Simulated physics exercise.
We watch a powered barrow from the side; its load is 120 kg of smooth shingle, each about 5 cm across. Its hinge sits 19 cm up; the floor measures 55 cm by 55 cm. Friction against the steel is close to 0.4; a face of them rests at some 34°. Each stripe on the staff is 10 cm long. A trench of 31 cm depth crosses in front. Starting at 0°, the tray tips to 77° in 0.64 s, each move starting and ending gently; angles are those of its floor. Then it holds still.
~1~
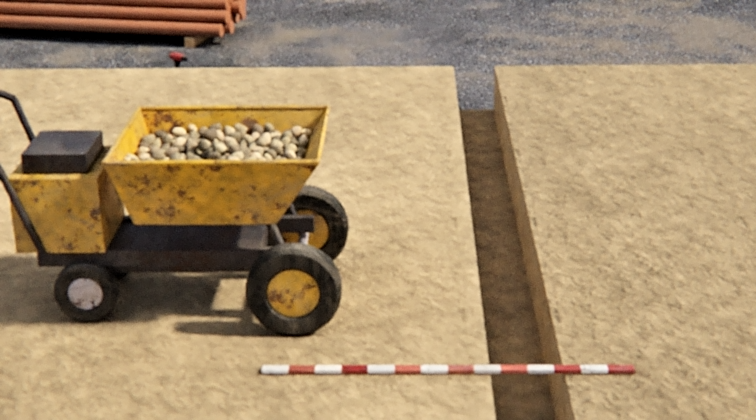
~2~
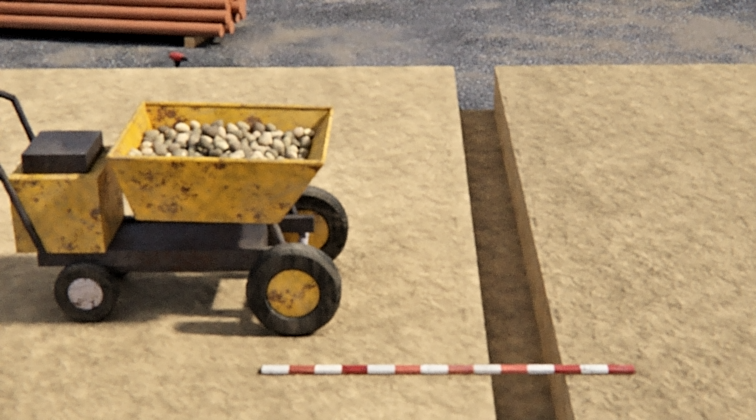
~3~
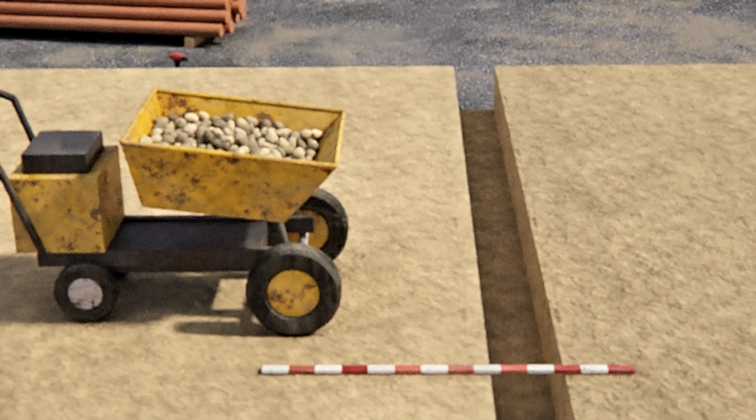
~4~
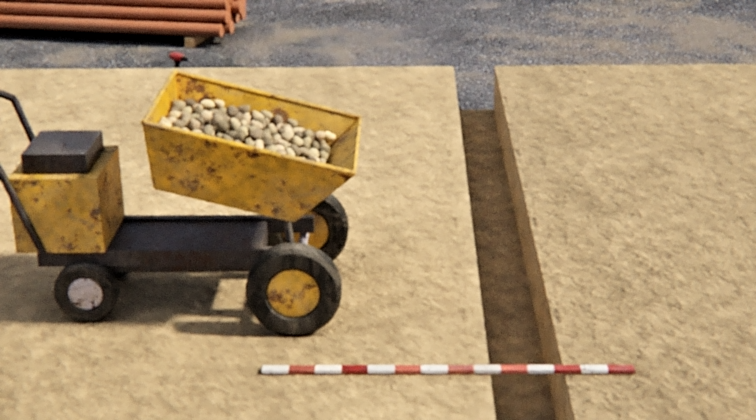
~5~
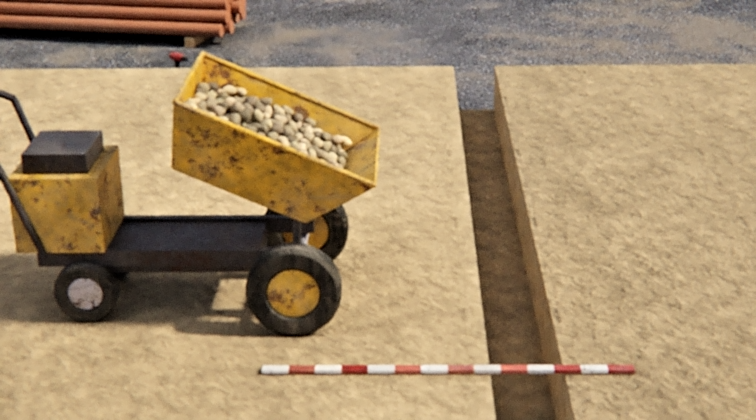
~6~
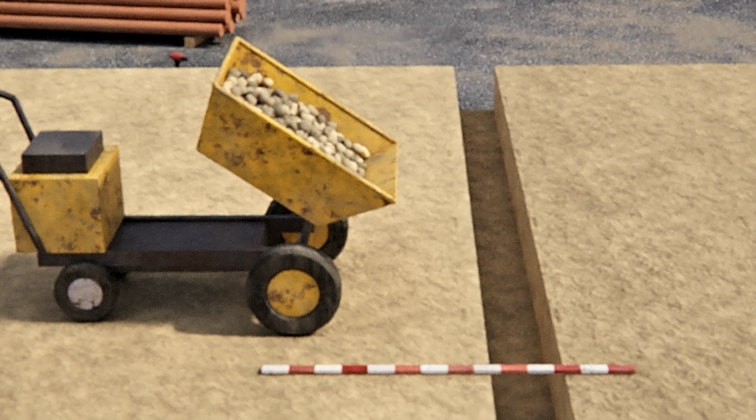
A yellow powered barrow raises its tray of smooth stones, tilting it steeply toward the right.
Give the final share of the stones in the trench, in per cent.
About 83 per cent.
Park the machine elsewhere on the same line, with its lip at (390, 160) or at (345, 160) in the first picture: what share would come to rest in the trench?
Near 35 per cent from the first place, 75 from the second.
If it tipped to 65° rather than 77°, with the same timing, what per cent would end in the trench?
It would be near 65 per cent.
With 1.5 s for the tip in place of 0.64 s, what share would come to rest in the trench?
It would be near 85 per cent.
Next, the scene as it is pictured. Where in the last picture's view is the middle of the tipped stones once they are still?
Around (513, 342).
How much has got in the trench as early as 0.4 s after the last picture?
Some 35 per cent.
Then, 0.2 s after the last picture the floor is at 65°, 100 % in the tray; the foremost stones are at (417, 215).
Then, 0.4 s after the last picture the floor is at 77°, 52 % in the tray, 13 % short of the trench, 35 % in the trench; the foremost stones are at (543, 341).
Then, 0.8 s after the last picture the floor is at 77°, 5 % in the tray, 12 % short of the trench, 76 % in the trench, 7 % past the trench; the foremost stones are at (713, 302).
Then, 2.7 s after the last picture the floor is at 77°, 0 % in the tray, 10 % short of the trench, 83 % in the trench, 7 % past the trench; the foremost stones are past the picture's edge.
